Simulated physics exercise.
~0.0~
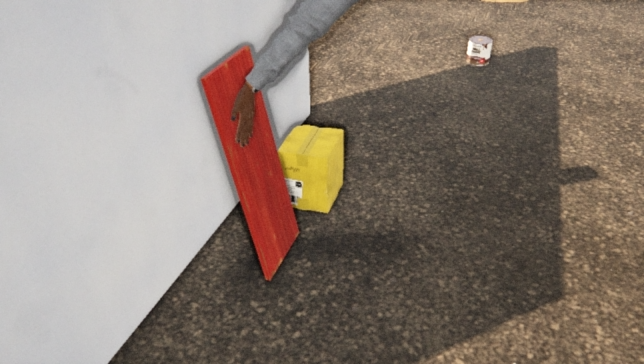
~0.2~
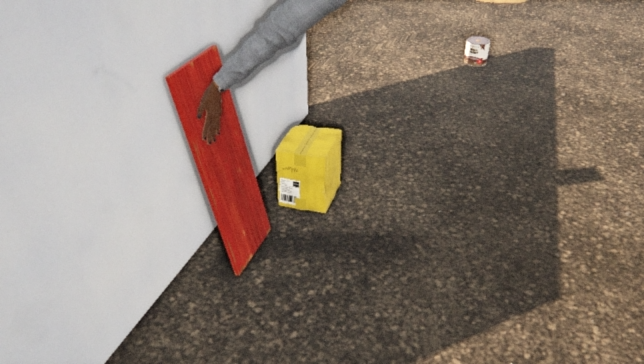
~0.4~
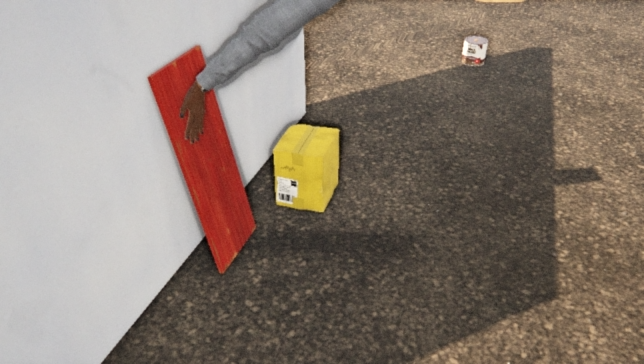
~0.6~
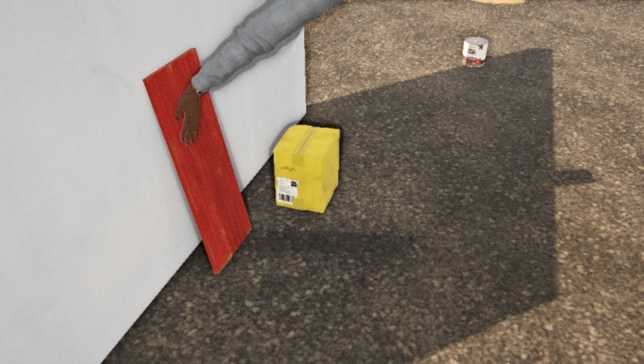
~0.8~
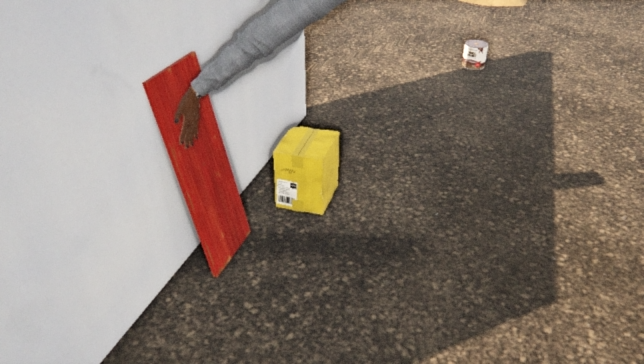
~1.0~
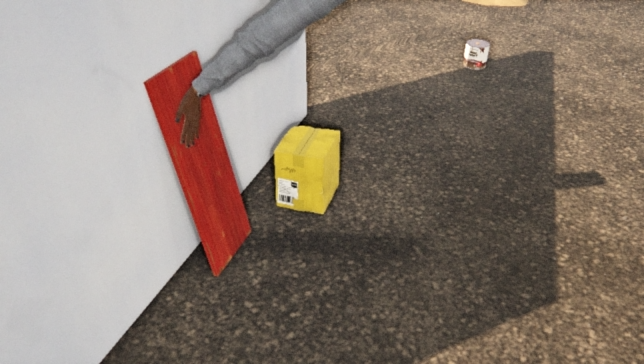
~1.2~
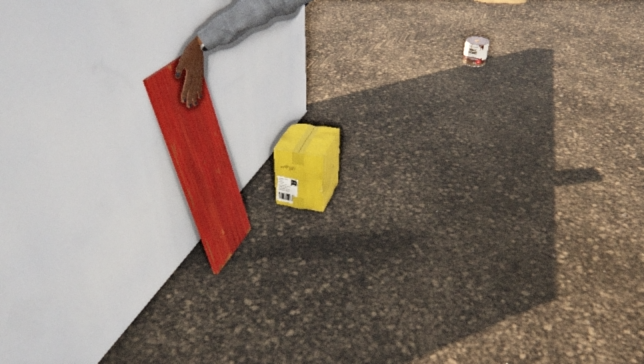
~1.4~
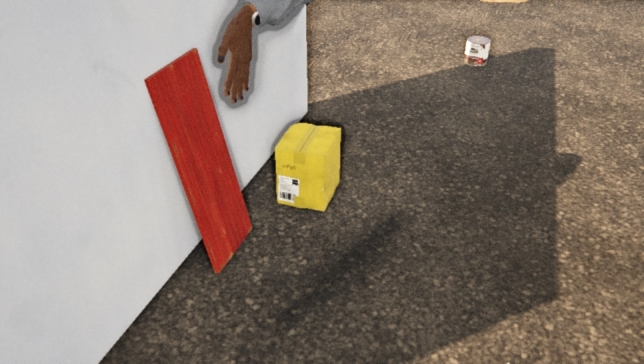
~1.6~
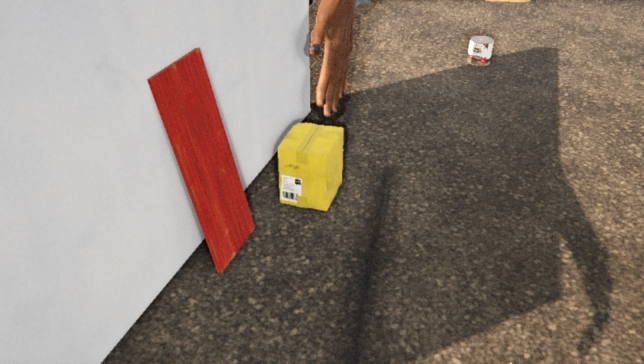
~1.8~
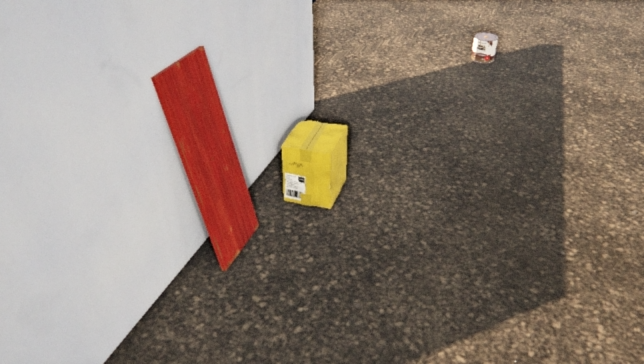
A hand slid a leaning red board a short way left along a pale wall, away from a yellow box, held it there briefly, then let go and drew back out of view, leaving the board propped up and the box still in place.
